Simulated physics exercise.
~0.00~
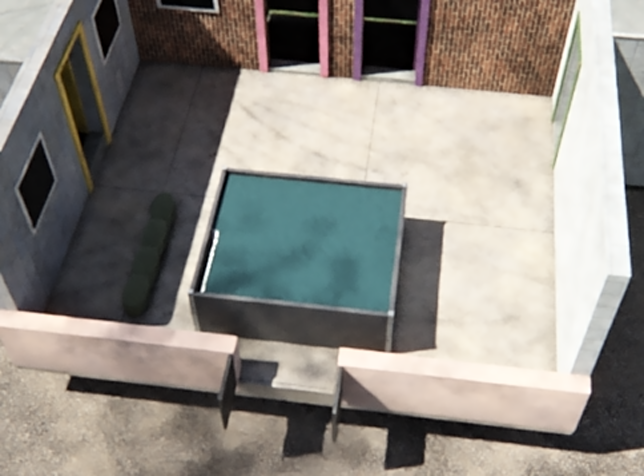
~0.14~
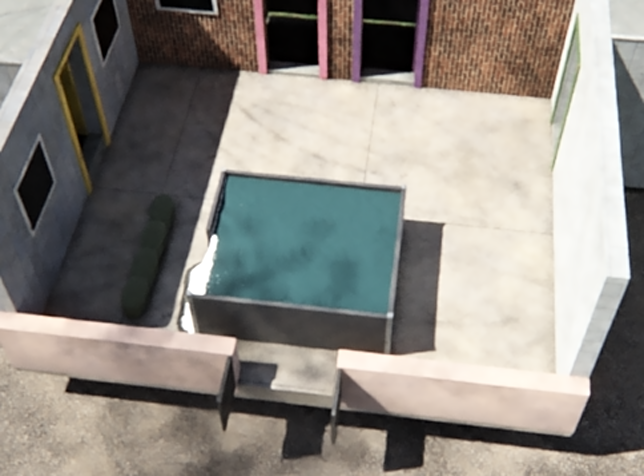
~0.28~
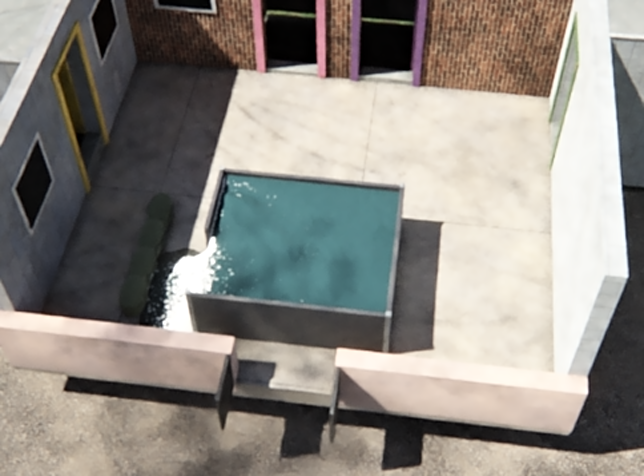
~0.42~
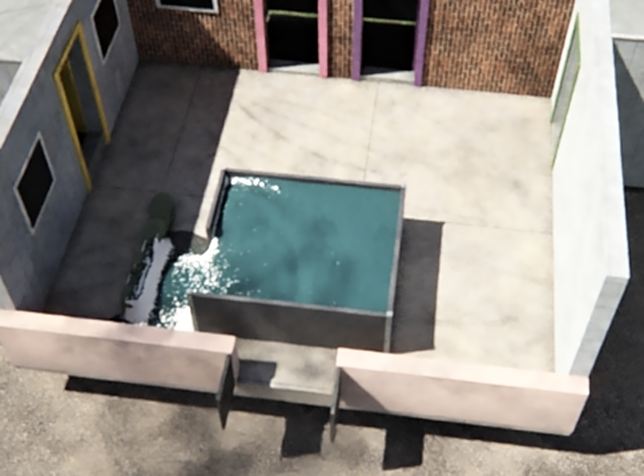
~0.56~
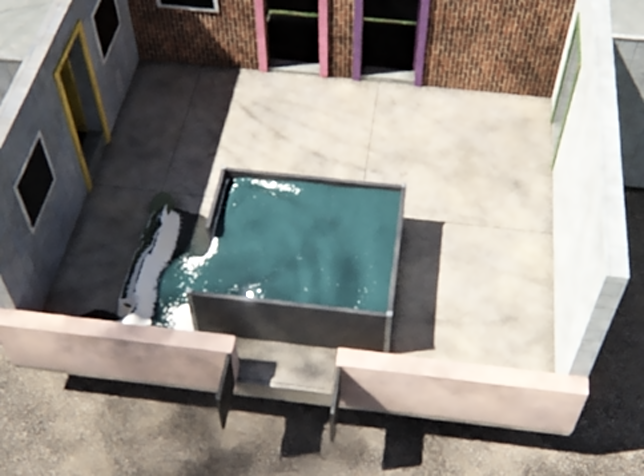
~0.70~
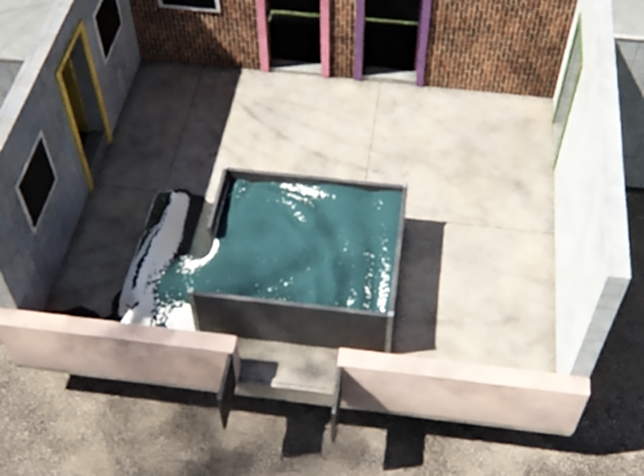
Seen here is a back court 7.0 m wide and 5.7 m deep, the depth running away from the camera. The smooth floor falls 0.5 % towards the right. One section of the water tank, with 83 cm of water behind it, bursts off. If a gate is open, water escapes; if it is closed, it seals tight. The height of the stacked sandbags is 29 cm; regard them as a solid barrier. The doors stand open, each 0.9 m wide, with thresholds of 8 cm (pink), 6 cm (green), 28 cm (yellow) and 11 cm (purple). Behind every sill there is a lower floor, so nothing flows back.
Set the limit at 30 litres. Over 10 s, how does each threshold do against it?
As I see it, at the pink door the amount will climb above the limit; at the green door the amount will climb above the limit; at the yellow door the amount will stay short of the limit; at the purple door the amount will stay short of the limit.
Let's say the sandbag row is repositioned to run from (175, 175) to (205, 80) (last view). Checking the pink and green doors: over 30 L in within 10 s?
Well, the pink one ends up within bounds and the green one ends up more than allowed.
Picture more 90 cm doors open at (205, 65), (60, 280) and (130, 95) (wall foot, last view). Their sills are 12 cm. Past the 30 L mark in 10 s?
More, more, more.
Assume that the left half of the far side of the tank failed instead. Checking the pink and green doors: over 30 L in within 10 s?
So pink ends up past the limit and green ends up past the limit.
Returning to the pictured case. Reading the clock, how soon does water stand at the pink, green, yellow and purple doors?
Pink: 1.8 s; green: 5.0 s; yellow: 1.8 s; purple: 2.6 s.
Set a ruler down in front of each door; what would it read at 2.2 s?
Pink 11 cm, green 0 cm, yellow 12 cm, purple 0 cm.
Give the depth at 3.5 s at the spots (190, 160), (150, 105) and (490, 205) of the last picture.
Depths in turn: Roughly 7, 9 and 0 centimetres.
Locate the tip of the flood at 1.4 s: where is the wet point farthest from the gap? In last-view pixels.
About pixel (202, 107).
After 1.4 s water covers 25 % of the floor and is deepest (62 cm) near (33, 340); pink door not reached, green door not reached, yellow door not reached, purple door not reached.
After 2.2 s water covers 45 % of the floor and is deepest (54 cm) near (33, 340); pink door 11 cm at the sill, 0 L in, green door not reached, yellow door 12 cm at the sill, 0 L in, purple door not reached.
After 3.5 s water covers 55 % of the floor and is deepest (39 cm) near (155, 298); pink door 19 cm at the sill, 26 L in, green door not reached, yellow door 16 cm at the sill, 0 L in, purple door 6 cm at the sill, 0 L in.
After 6.0 s water covers 85 % of the floor and is deepest (26 cm) near (46, 342); pink door 14 cm at the sill, 137 L in, green door 16 cm at the sill, 10 L in, yellow door 12 cm at the sill, 0 L in, purple door 11 cm at the sill, 0 L in.
After 10.0 s water covers 95 % of the floor and is deepest (18 cm) near (526, 116); pink door 10 cm at the sill, 171 L in, green door 17 cm at the sill, 250 L in, yellow door 9 cm at the sill, 0 L in, purple door 8 cm at the sill, 0 L in.
